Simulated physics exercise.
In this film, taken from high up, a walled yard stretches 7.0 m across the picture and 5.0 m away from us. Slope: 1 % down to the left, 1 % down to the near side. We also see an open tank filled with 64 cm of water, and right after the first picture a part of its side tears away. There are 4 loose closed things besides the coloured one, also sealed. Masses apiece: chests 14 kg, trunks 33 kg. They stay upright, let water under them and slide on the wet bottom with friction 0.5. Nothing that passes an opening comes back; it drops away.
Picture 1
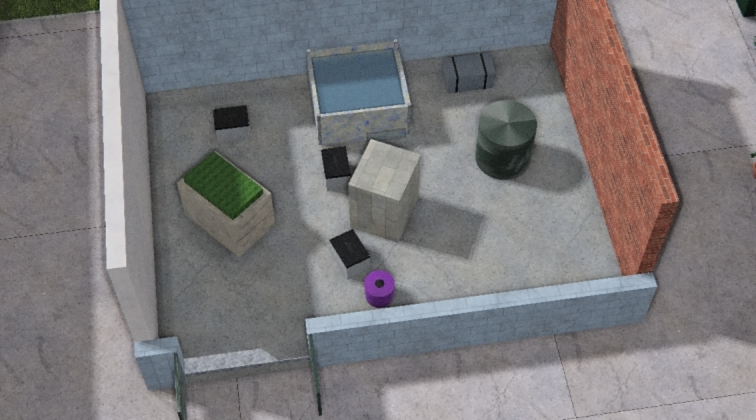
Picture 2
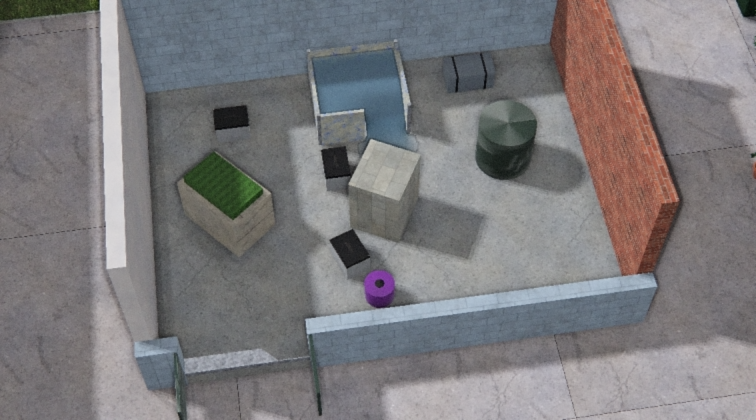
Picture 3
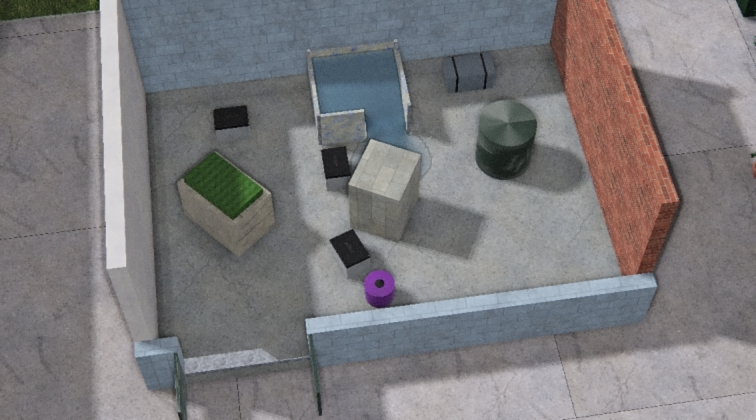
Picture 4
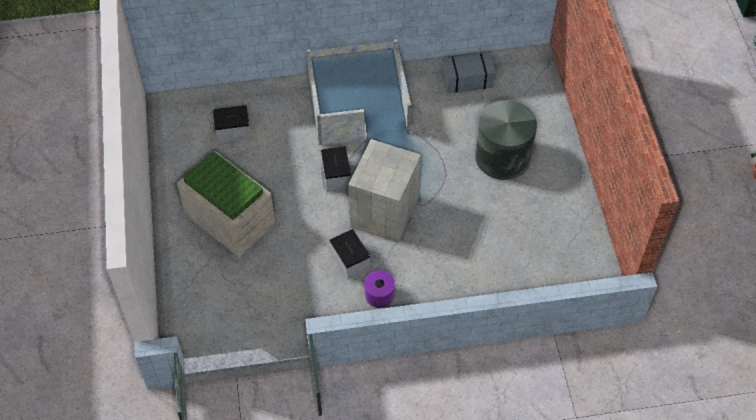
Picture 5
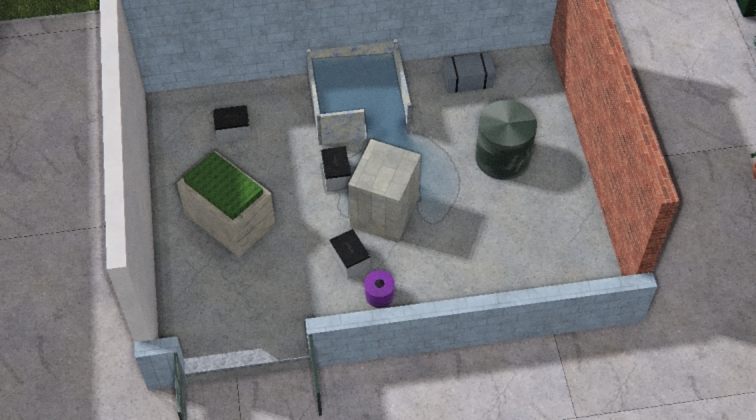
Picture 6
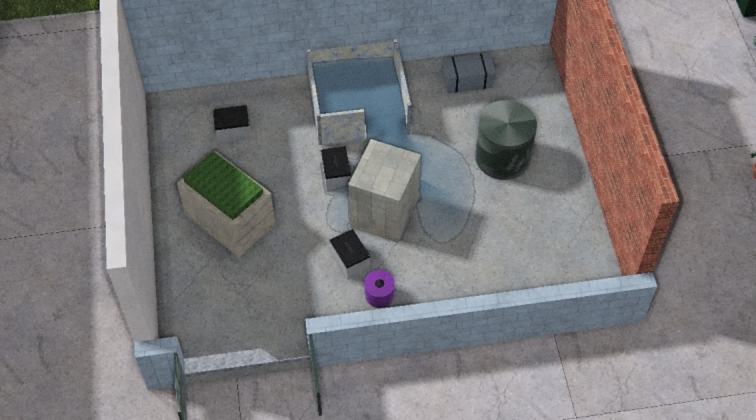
A walled yard with pale block walls and a red brick wall on the right is seen from high up by a still camera. An open tank of water stands at the back, with a grass-topped block left, a tall pale block centre, a dark green cylinder right, dark boxes and a purple tub near the front. The tank's front side gives way and water spreads thinly around the pale block, while the objects stay put.
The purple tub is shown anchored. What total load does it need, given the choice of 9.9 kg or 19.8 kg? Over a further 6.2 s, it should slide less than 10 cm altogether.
It needs the full 19.8 kg.
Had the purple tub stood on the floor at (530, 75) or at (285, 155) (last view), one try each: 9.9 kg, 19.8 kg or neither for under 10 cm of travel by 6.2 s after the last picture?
Taking the two tries in order, even the light one works and even the light one works.
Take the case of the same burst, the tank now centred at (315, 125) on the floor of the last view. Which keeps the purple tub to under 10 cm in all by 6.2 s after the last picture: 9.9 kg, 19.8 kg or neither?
In that case, simply put, the lighter one does it.
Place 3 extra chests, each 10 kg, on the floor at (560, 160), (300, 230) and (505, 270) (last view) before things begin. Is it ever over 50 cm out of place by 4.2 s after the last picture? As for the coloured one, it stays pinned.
Results, in sequence: Not exceeded / exceeded / exceeded.
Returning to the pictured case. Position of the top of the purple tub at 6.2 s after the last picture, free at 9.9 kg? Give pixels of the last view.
Near (328, 293).
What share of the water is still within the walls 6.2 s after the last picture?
Around 94 % of the water.
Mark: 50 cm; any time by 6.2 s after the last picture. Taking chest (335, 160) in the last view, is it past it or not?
Result: Above threshold.
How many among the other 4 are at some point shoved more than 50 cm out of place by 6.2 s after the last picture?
By my tally, 1.
Then, 0.6 s after the last picture the purple tub would be 0 cm from its start with 9.9 kg and 0 cm from its start with 19.8 kg; 0 cm of water round it then.
Then, 2.3 s after the last picture the purple tub would be 0 cm from its start with 9.9 kg and 0 cm from its start with 19.8 kg; 0 cm of water round it then.
Then, 4.2 s after the last picture the purple tub would be 3 cm from its start with 9.9 kg and 0 cm from its start with 19.8 kg; 4 cm of water round it then.
Then, 6.2 s after the last picture the purple tub would be 77 cm from its start with 9.9 kg and 0 cm from its start with 19.8 kg; 6 cm of water round it then.
